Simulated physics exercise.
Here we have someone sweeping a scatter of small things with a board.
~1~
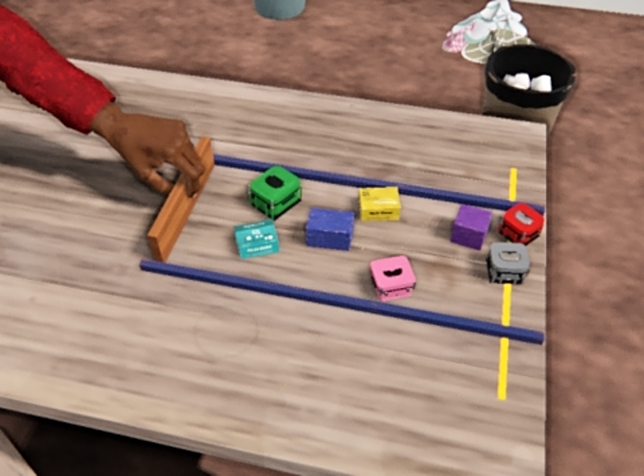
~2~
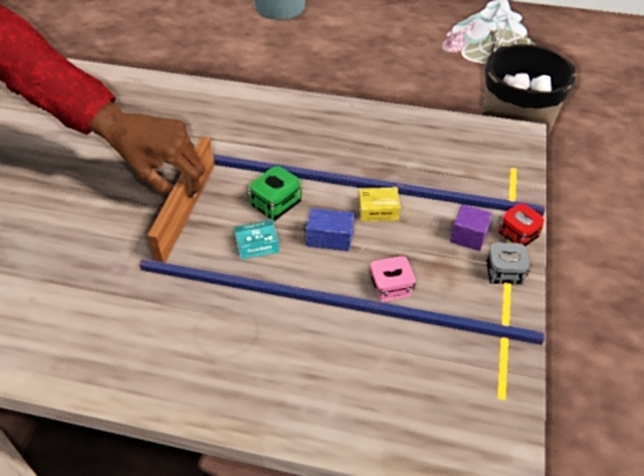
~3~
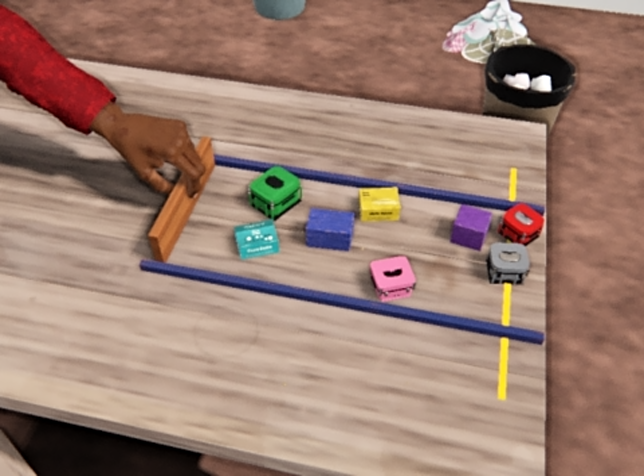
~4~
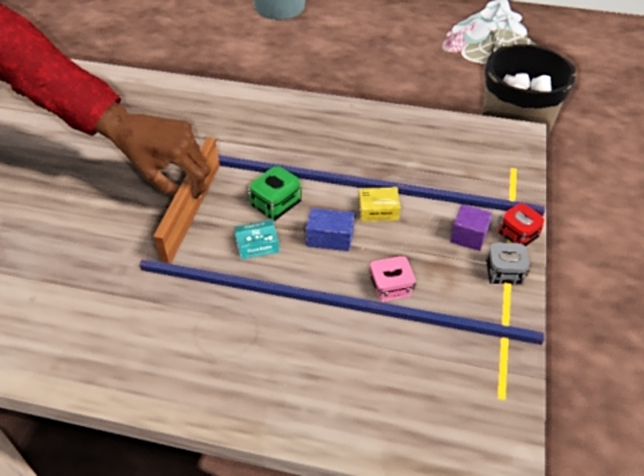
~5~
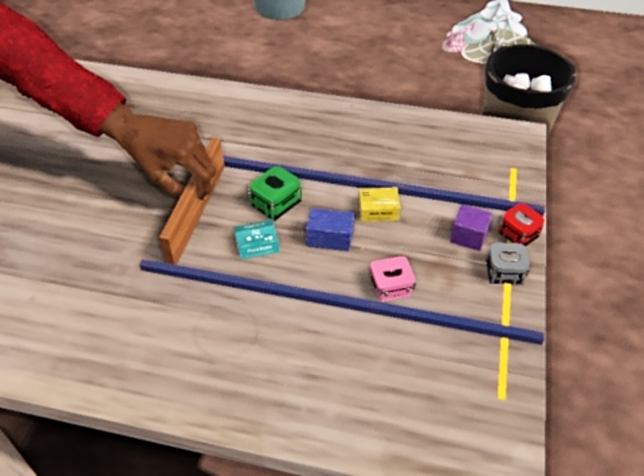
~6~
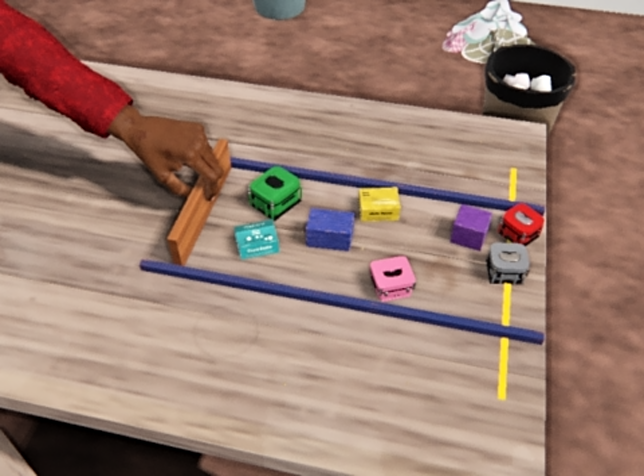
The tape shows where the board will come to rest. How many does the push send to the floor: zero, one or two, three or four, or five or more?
Outcome: The number that fall off is five or more.
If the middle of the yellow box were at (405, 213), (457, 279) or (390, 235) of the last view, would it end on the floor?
The yellow box comes down; tumbles off; comes down.
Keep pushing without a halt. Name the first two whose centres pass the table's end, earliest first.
The order is the red case, then the purple block.
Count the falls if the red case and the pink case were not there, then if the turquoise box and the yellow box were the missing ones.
The counts: 3 and 3.
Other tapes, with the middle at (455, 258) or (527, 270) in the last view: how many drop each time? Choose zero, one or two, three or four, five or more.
Taking them in turn, one or two; at least five.
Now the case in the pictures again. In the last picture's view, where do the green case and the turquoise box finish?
First (532, 229), then (530, 296).
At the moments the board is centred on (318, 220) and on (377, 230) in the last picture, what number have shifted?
At the one place 4, at the other 6.
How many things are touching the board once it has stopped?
In contact: 3.
Early on, none off yet; red case at rest near (521, 226); grey case at rest near (507, 264); purple block at rest near (471, 228).
Finally, the number that fall off is five or more; lost, yellow box, pink case, purple block, grey case and red case.
